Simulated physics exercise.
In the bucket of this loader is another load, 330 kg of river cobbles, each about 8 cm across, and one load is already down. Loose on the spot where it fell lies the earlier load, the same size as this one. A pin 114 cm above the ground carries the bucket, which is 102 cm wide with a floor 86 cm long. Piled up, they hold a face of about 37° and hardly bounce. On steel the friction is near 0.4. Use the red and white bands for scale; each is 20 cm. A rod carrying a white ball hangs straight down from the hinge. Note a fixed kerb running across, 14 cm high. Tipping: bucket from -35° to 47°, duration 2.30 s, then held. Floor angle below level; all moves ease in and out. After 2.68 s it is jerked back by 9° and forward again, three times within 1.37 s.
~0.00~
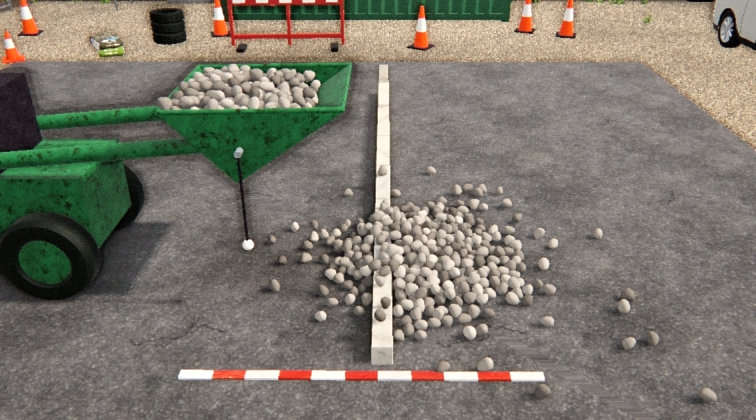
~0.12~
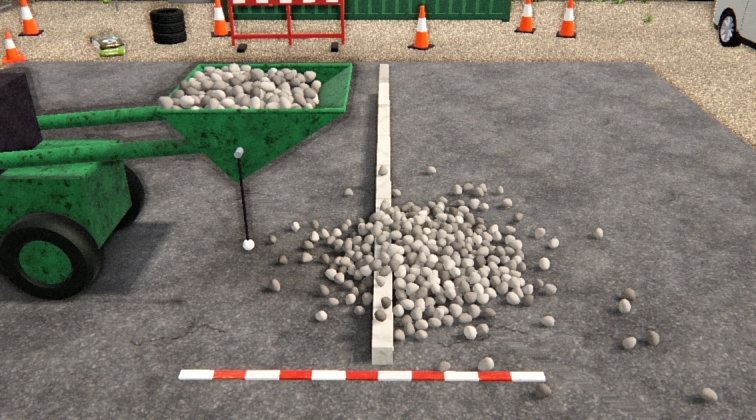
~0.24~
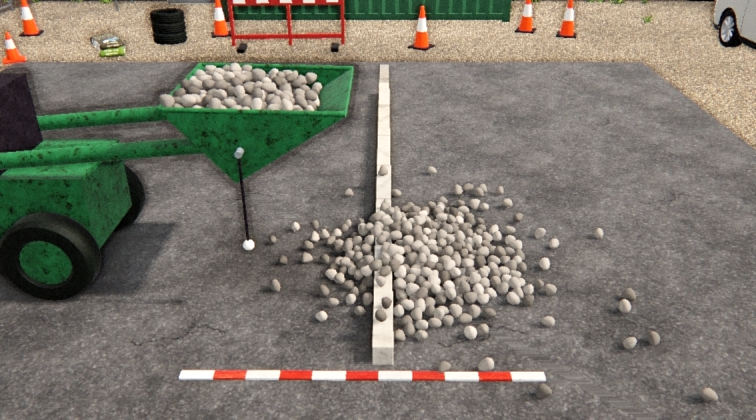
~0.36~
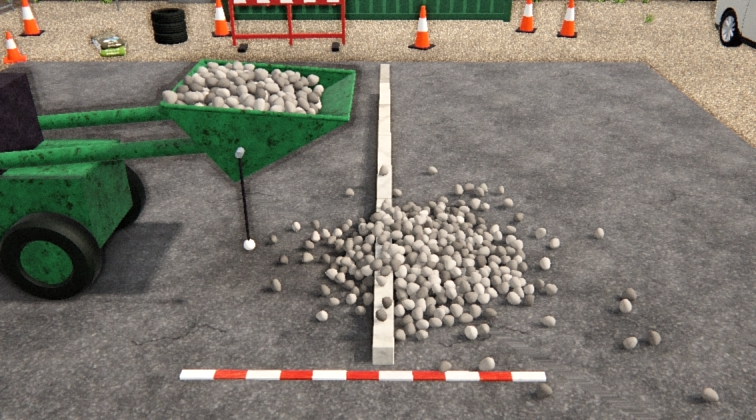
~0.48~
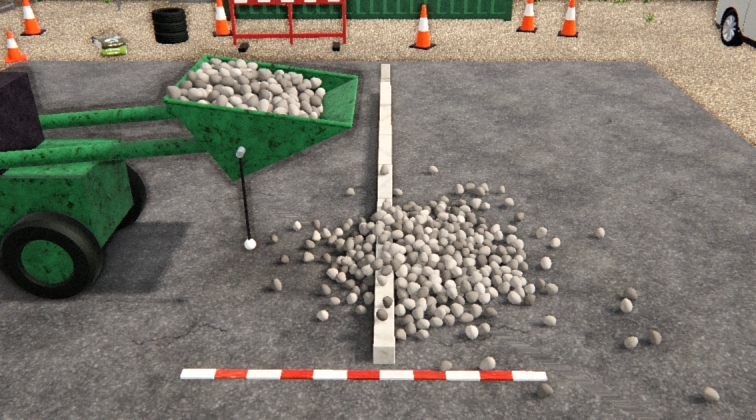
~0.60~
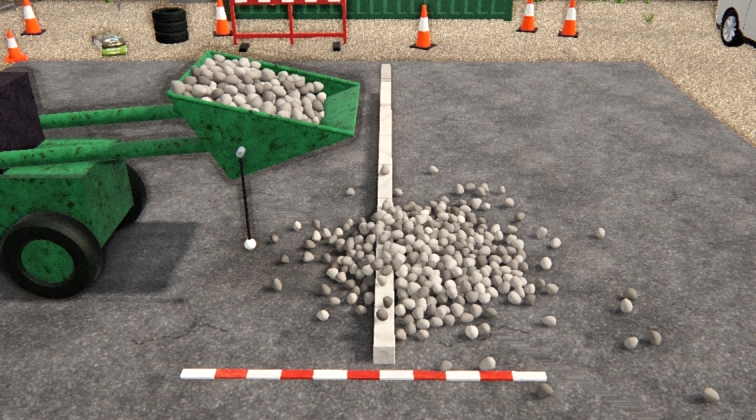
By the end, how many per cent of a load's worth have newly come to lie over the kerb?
About 16 per cent have newly come to lie there.
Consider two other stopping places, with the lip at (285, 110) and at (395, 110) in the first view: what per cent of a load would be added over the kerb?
First place: Roughly 0 %; second place: Roughly 75 %.
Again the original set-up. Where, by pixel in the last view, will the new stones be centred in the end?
Centre at roughly (352, 251).
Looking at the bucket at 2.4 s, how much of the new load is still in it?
About 0 per cent is held.
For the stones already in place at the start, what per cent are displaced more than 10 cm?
I'd say roughly 5 per cent of them.
After 1.7 s the floor is at 34°; in per cent of one load, 77 in the bucket, 44 on this side of the kerb, 79 over the kerb; the foremost stones are at (613, 291).
After 2.4 s the floor is at 47°; in per cent of one load, 0 in the bucket, 108 on this side of the kerb, 92 over the kerb; the foremost stones are at (613, 291).
After 4.5 s the floor is at 47°; in per cent of one load, 0 in the bucket, 106 on this side of the kerb, 94 over the kerb; the foremost stones are at (613, 291).
After 7.1 s the floor is at 47°; in per cent of one load, 0 in the bucket, 106 on this side of the kerb, 94 over the kerb; the foremost stones are at (613, 291). Net gain over the kerb, 16.
